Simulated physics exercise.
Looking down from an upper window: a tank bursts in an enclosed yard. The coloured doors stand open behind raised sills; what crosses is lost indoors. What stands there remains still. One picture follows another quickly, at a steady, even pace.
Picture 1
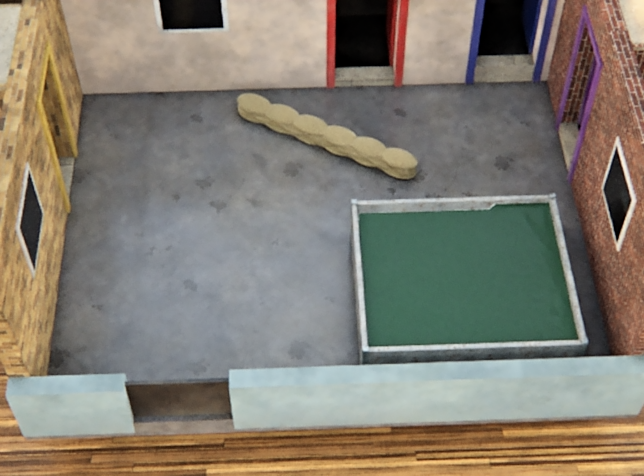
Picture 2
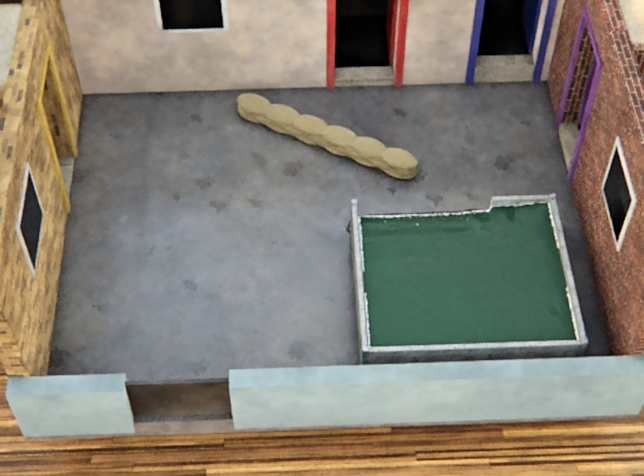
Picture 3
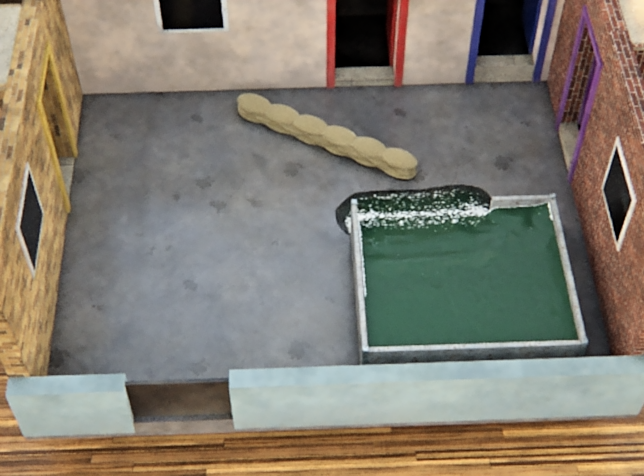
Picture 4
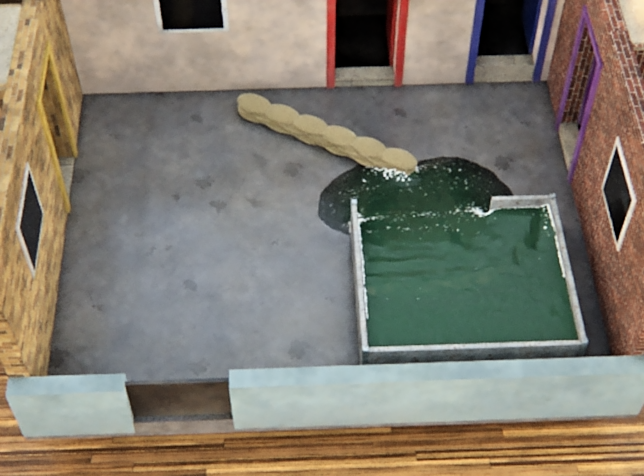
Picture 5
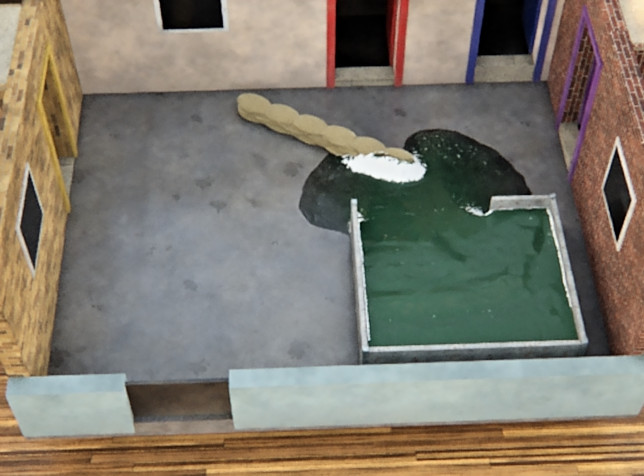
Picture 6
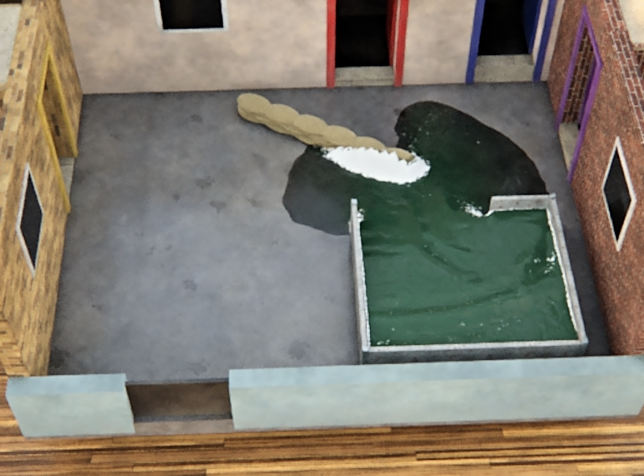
In this clip, a tank of green liquid in an enclosed yard opens along its far side, and liquid pours out, spreading across the grey floor toward the back wall and foaming white against a lumpy tan barrier.
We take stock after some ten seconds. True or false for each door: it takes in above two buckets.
The yellow door, true; the purple door, false; the red door, false; the blue door, false.
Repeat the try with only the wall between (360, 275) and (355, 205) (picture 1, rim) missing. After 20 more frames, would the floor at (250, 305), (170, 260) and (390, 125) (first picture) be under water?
Point by point: Swamped, swamped and untouched.
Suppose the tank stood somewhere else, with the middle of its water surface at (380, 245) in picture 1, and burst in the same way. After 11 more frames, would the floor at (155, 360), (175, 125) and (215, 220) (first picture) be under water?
Points in turn: Not reached; inundated; not reached.
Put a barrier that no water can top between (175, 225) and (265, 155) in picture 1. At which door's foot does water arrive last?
The yellow door.
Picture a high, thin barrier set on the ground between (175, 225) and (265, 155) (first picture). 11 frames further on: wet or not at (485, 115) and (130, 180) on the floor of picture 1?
Result, in order: Swamped / bone-dry.
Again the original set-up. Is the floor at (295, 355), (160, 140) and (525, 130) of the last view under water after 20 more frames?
The three points read clear, soaked through and soaked through.
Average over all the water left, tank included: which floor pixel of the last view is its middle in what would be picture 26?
Close to (380, 207).
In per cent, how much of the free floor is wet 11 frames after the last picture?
About 45 in a hundred.
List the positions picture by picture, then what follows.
In the first frame, the tank at (463, 273) is whole and still.
In the second frame, water pours out on the tank's far side and has run to a hidden place.
In the third frame, water pours out on the tank's far side and has run to (344, 210).
In the fourth frame, the front is at (482, 172), out from the gap on the tank's far side.
In the fifth frame, the front is at (442, 133), out from the gap on the tank's far side.
In the sixth frame, water pours out on the tank's far side and has run to (434, 106).
A moment on, water covers 30 % of the floor; the yellow door not reached, the purple door wet at the sill, nothing in, the red door wet at the sill, nothing in, the blue door wet at the sill, nothing in.
Next, water covers 45 % of the floor; the yellow door not reached, the purple door wet at the sill, nothing in, the red door wet at the sill, nothing in, the blue door wet at the sill, nothing in.
Then, water covers 60 % of the floor; the yellow door over two buckets in, the purple door wet at the sill, nothing in, the red door wet at the sill, nothing in, the blue door wet at the sill, nothing in.
Later, water covers 80 % of the floor; the yellow door far over two buckets in, the purple door under two buckets in, the red door wet at the sill, nothing in, the blue door wet at the sill, nothing in.
In the end, water covers 95 % of the floor; the yellow door far over two buckets in, the purple door under two buckets in, the red door wet at the sill, nothing in, the blue door wet at the sill, nothing in.
